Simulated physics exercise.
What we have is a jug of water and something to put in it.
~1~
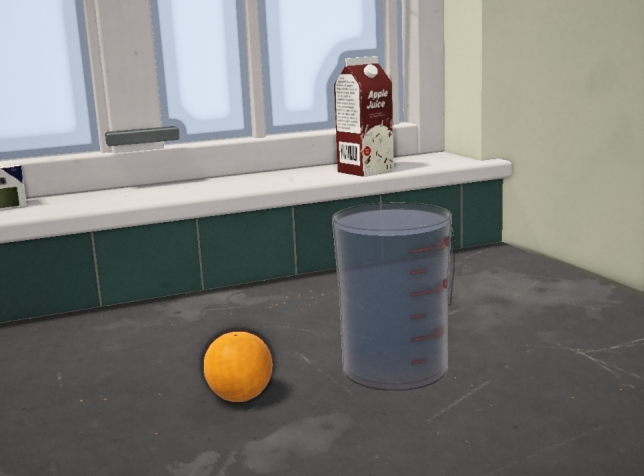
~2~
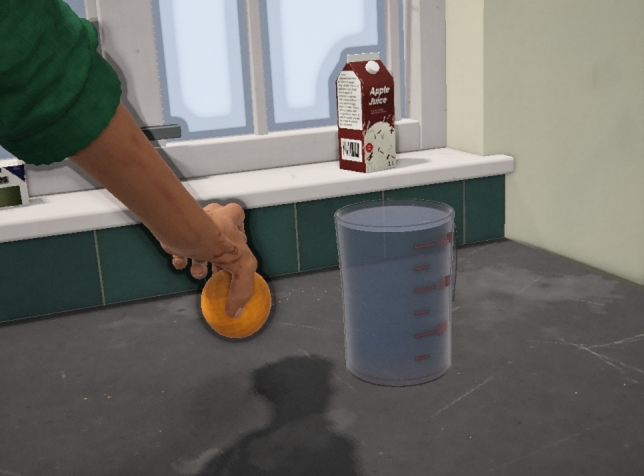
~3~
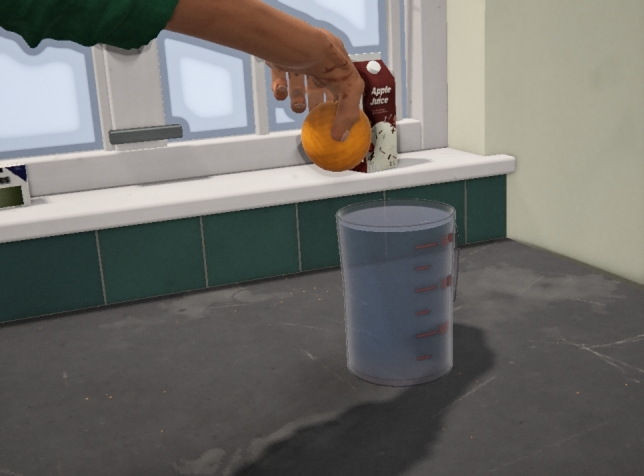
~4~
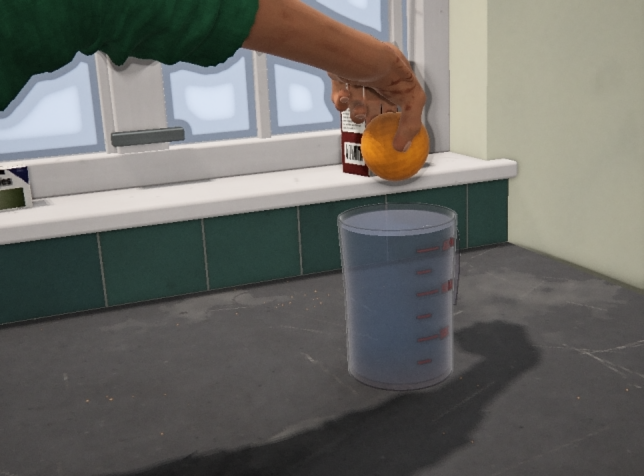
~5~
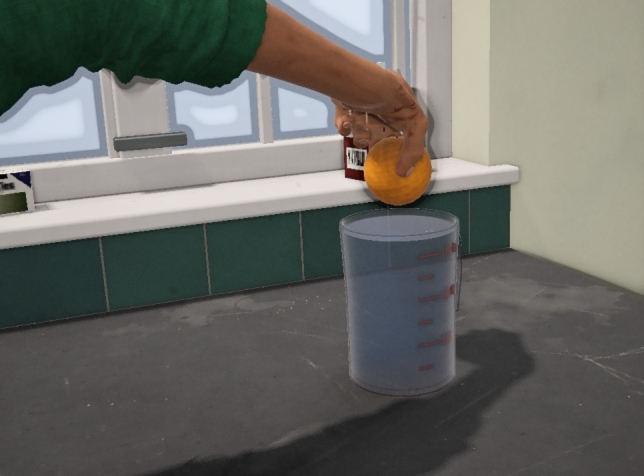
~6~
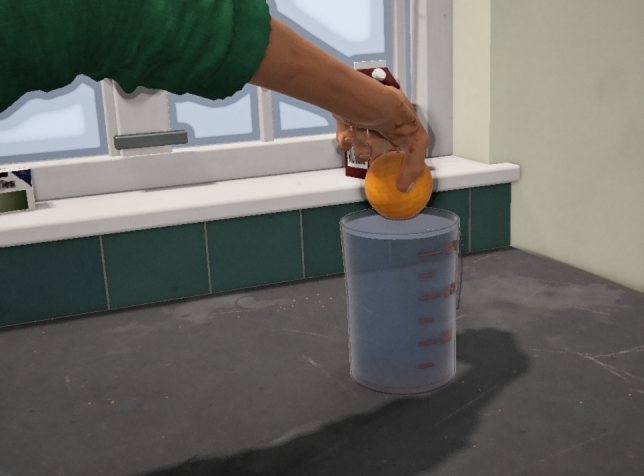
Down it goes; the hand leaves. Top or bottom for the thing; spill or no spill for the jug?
What you'd see is that the thing keeps afloat while the jug spills some.
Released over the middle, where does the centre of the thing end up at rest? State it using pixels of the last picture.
Around (400, 238).
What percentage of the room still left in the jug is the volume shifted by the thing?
Roughly 200 in a hundred.
A moment on, the orange enters the water; the jug is full to the brim.
Further on, the orange comes up again; the jug is full to the brim; a puddle lies round it.
When it is over, the orange is afloat; the jug is full to the brim; a puddle lies round it.
